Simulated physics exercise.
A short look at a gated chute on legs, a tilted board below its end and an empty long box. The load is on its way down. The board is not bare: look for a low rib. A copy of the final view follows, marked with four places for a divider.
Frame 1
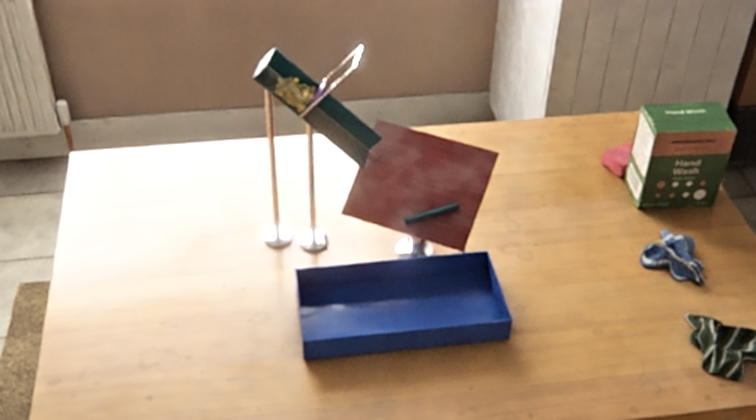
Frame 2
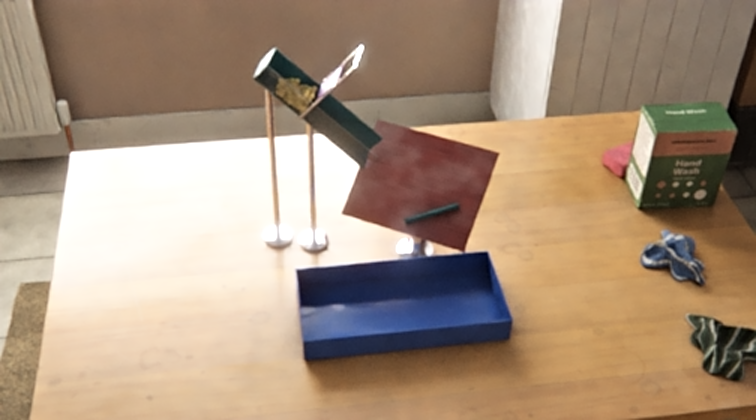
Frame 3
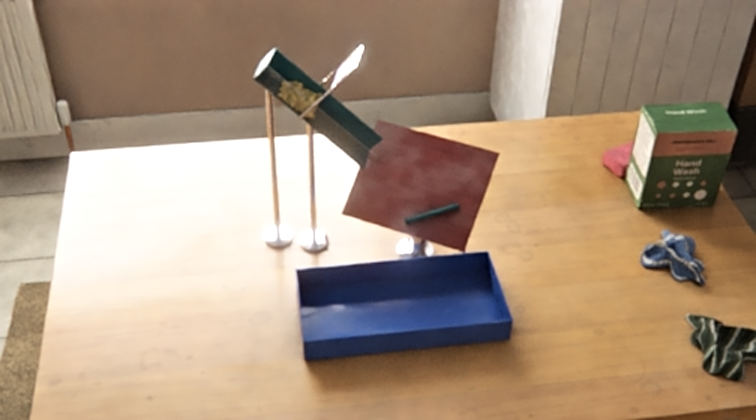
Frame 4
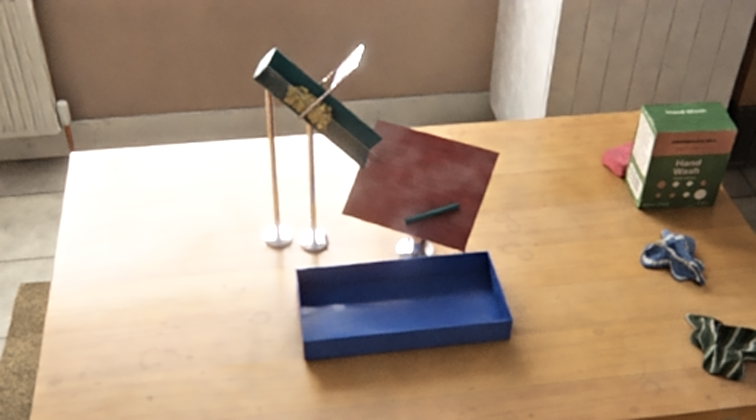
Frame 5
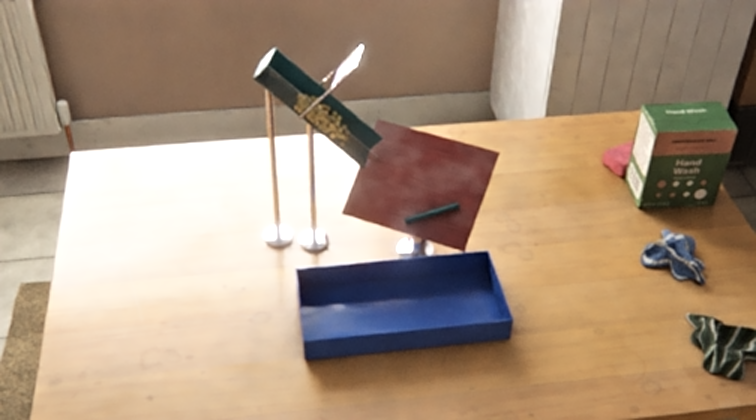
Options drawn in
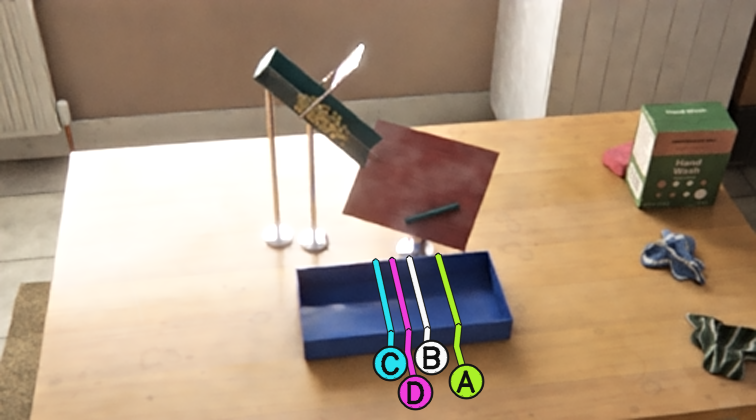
On a wooden table, a small flap stood raised over a dark green chute on thin legs, and a clump of yellowish beans slid partway down it toward a tilted reddish board above a blue box.
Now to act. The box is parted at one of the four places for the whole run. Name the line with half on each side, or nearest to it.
C.
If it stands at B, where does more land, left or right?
The left side.
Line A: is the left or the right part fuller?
The left side.
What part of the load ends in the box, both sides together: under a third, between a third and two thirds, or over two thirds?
Over two thirds.
On the marked copy, line A crosses the front rim at (458, 325); line B crosses the front rim at (427, 328); line C crosses the front rim at (390, 332); line D crosses the front rim at (408, 330).
For line A, of what is caught, the whole lot on the left of the divider, none at all on the right.
For line B, of what is caught, the whole lot on the left of the divider, none at all on the right.
For line C, of what is caught, close to a third on the left of the divider, close to two thirds on the right.
For line D, of what is caught, the bulk on the left of the divider, a small share on the right.
